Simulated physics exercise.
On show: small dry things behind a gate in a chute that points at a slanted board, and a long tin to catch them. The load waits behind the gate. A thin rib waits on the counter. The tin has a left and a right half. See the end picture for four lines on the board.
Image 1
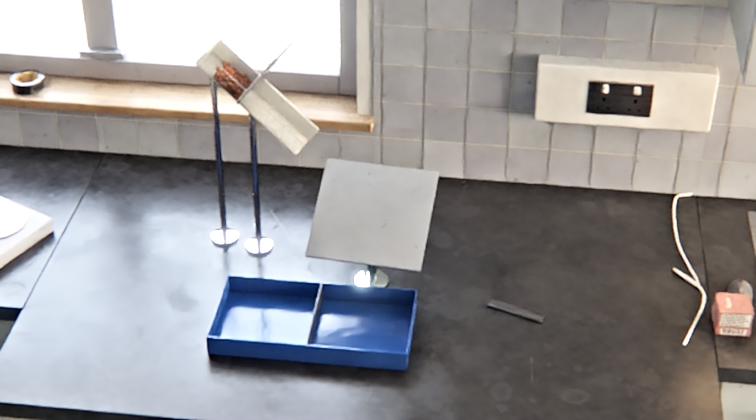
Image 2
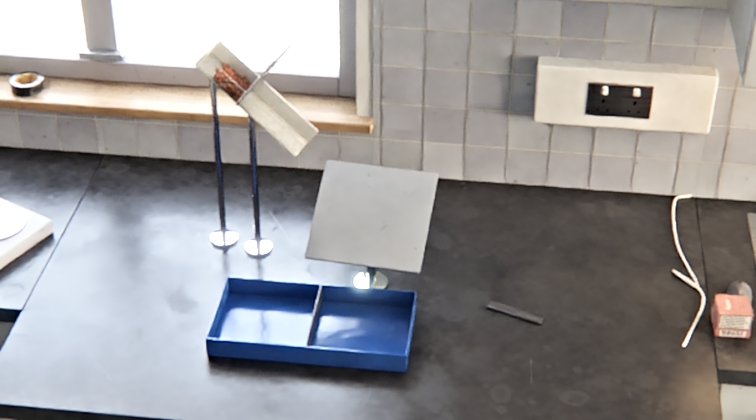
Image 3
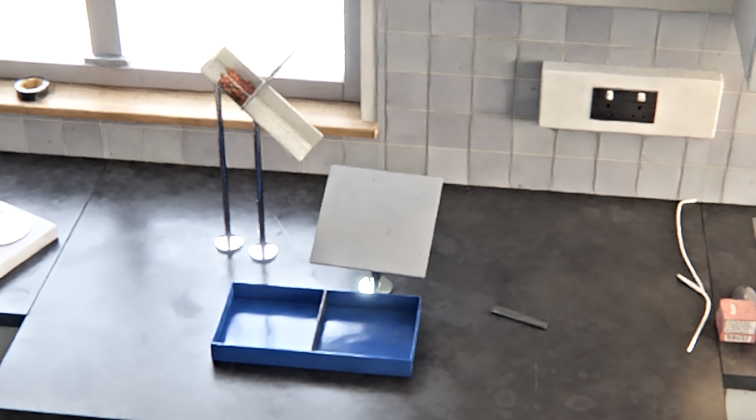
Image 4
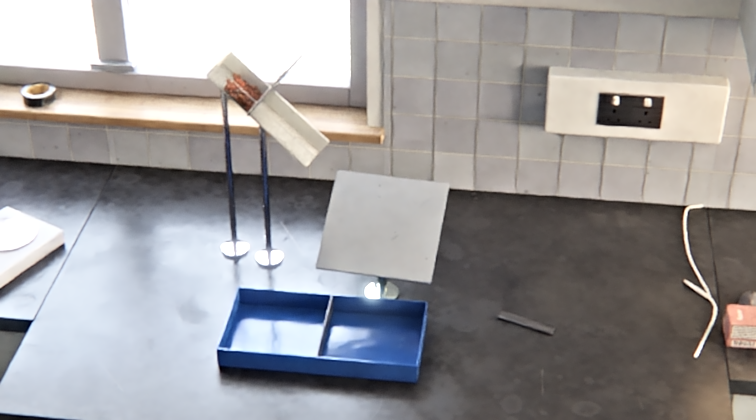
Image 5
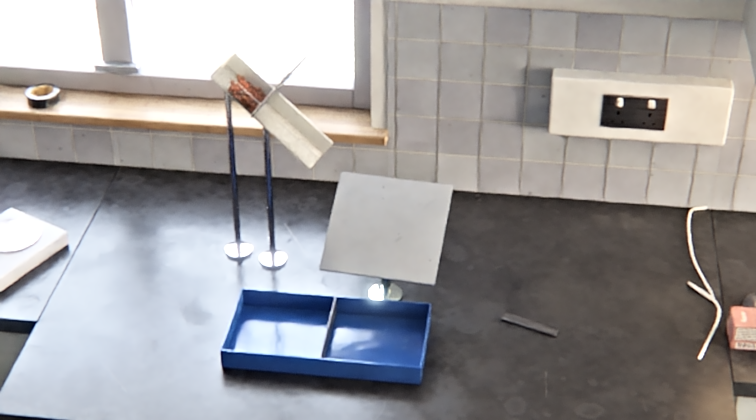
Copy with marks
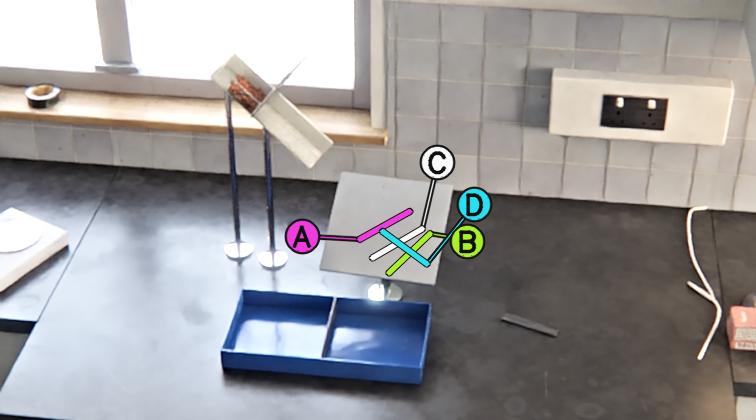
A dark kitchen counter runs below a bright window and a grey tiled wall with a socket, seen from slightly above. A pale sloping chute holding reddish-brown pieces stands on two thin legs at left, facing a tilted grey board, with a two-part blue tray in front and a dark strip and white cord to the right. Nothing on the counter moves; only the camera shifts slightly.
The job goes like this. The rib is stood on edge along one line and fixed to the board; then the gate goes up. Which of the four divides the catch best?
It is A.
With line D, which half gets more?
Right.
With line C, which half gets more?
Right.
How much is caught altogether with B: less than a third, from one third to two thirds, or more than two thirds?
It is more than two thirds.
On the marked copy, line A from (409, 211) to (359, 239); line B from (430, 233) to (388, 272); line C from (422, 228) to (372, 257); line D from (382, 231) to (427, 263).
With A, of what is caught, about a third in the left half, about two thirds in the right.
With B, of what is caught, a stray few in the left half, nearly all in the right.
With C, of what is caught, a small part in the left half, nearly all in the right.
With D, of what is caught, a stray few in the left half, nearly all in the right.
